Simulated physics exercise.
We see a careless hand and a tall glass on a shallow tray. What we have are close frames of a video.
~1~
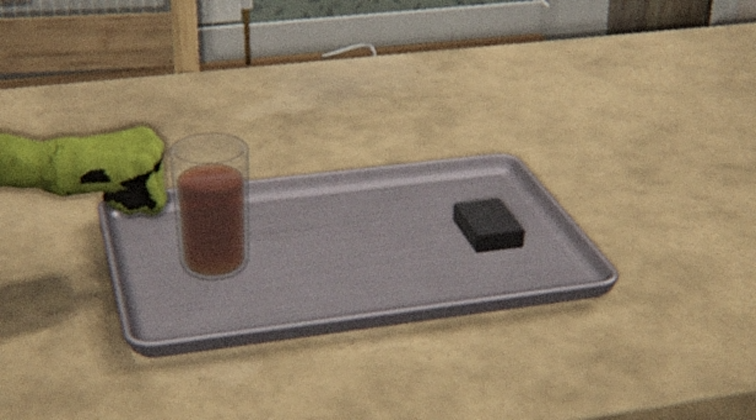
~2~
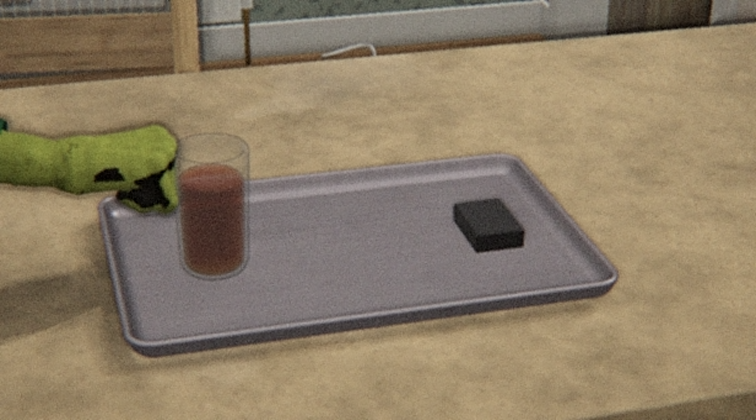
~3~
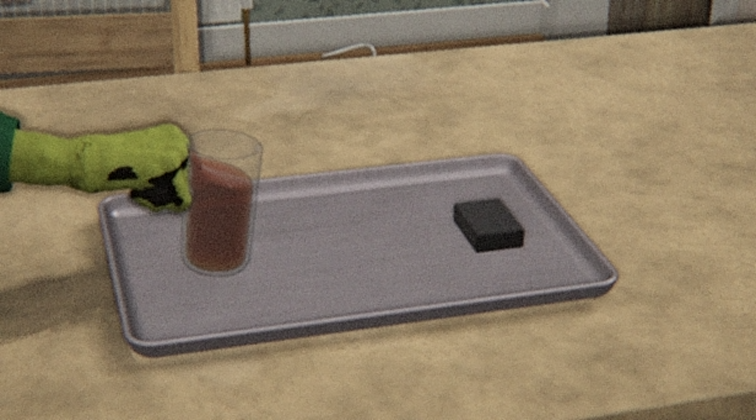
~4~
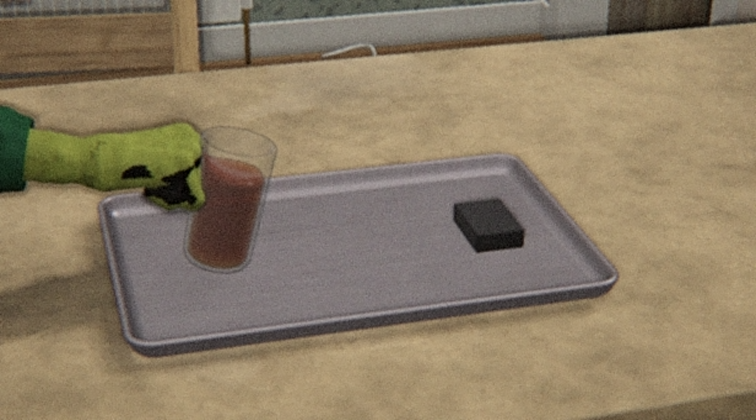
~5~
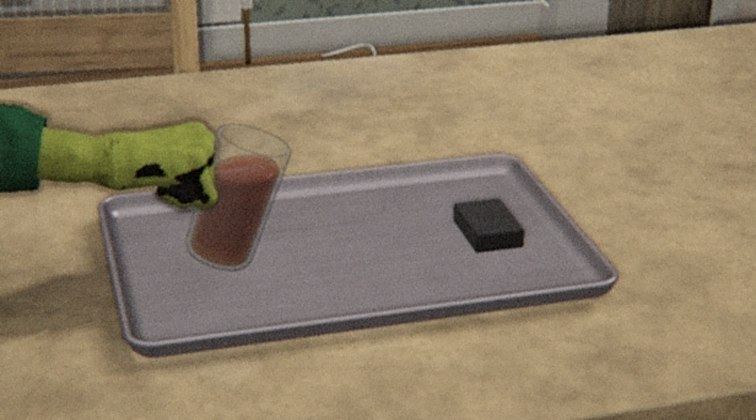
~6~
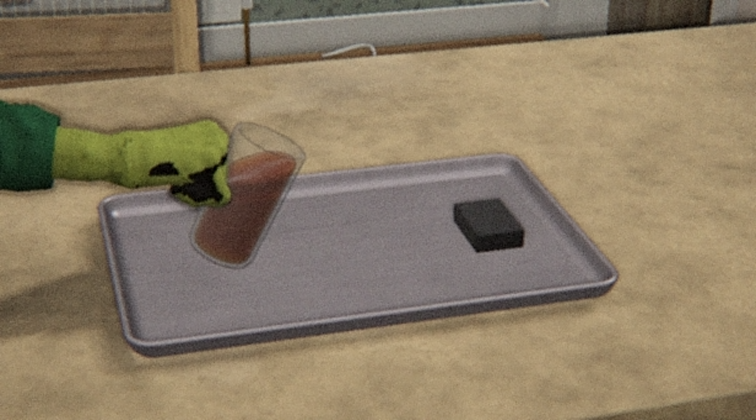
A hand in a yellow-green glove with black patches and a dark green sleeve reaches in from the left and pushes the upper side of a clear glass of reddish-brown tea, tilting it steadily rightward. The glass stands on the left side of a shallow grey-purple tray, with a black block toward the right. The still camera looks down on the mottled tan counter as the tea shifts inside the leaning glass.
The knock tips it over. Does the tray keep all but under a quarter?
Yes - the liquid lost off the tray stays under a quarter.
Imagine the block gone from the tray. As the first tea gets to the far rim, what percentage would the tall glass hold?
About 55 %.
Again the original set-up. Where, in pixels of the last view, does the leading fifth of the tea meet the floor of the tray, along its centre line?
Landing point: About (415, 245).
A moment on, the tall glass is falling and 100 per cent is in the glass, 0 on the tray and 0 above or beyond its rim.
Next, the tall glass lies on its side and 68 per cent is in the glass, 27 on the tray and 5 above or beyond its rim.
Then the tall glass lies on its side and 40 per cent is in the glass, 42 on the tray and 18 above or beyond its rim.
Later the tall glass lies on its side and 22 per cent is in the glass, 67 on the tray and 12 above or beyond its rim.
In the end 90 per cent is held by tray and glass, 10 is off the tray.
